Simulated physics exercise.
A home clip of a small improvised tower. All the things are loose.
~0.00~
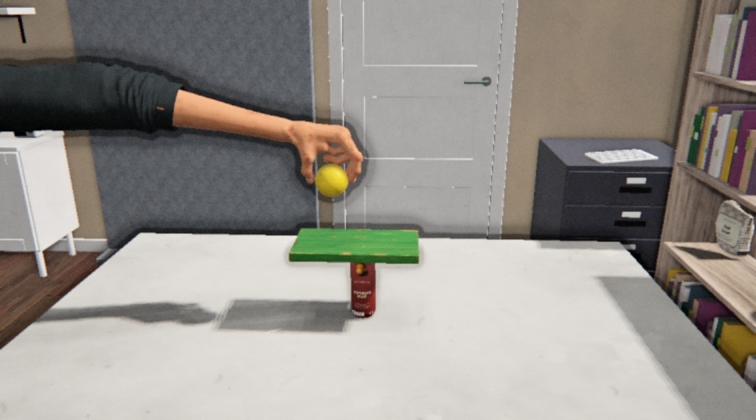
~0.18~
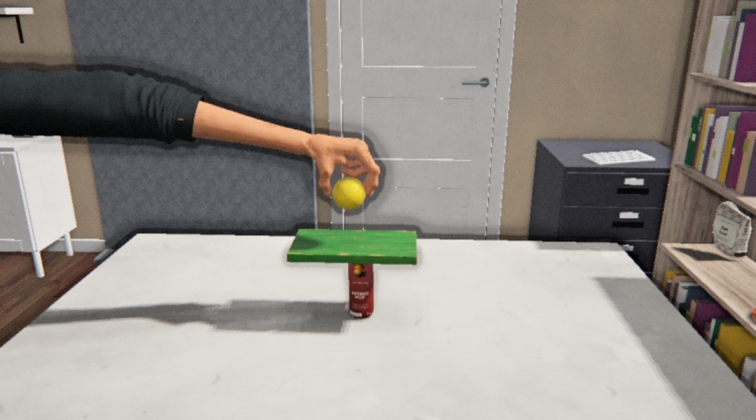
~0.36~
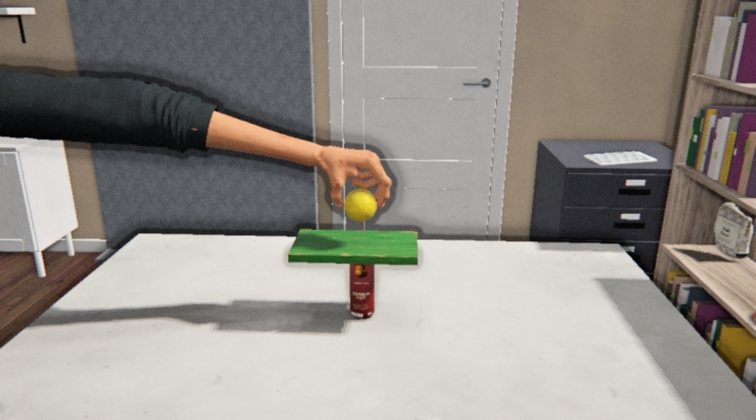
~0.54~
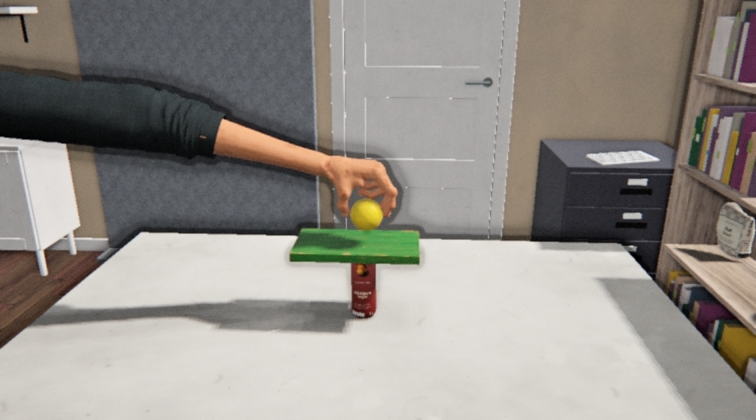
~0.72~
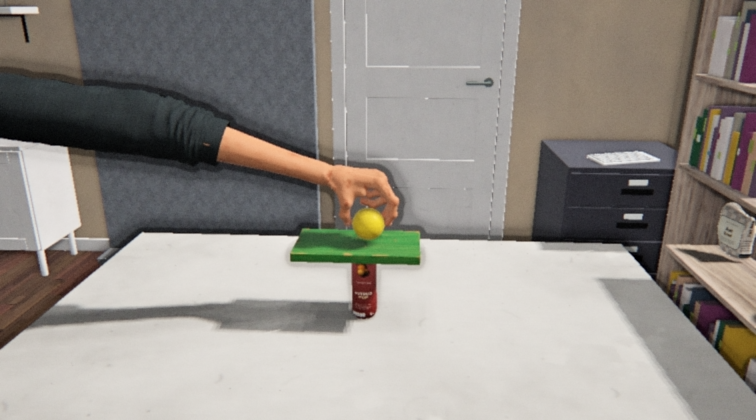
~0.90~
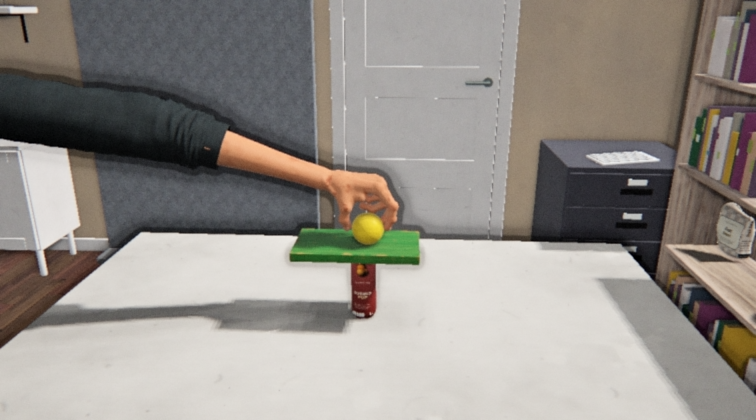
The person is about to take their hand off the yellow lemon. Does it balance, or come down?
It holds.
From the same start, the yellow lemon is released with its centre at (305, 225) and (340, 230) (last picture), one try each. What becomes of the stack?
First, it comes apart; second, it holds.
By 1.80 s, all is still.
By 2.60 s, yellow lemon resting near (368, 229).
When it is over (3.5 s), all 3 as before. End places, in pixels of the last picture, yellow lemon near (367, 229). The stack stays up.
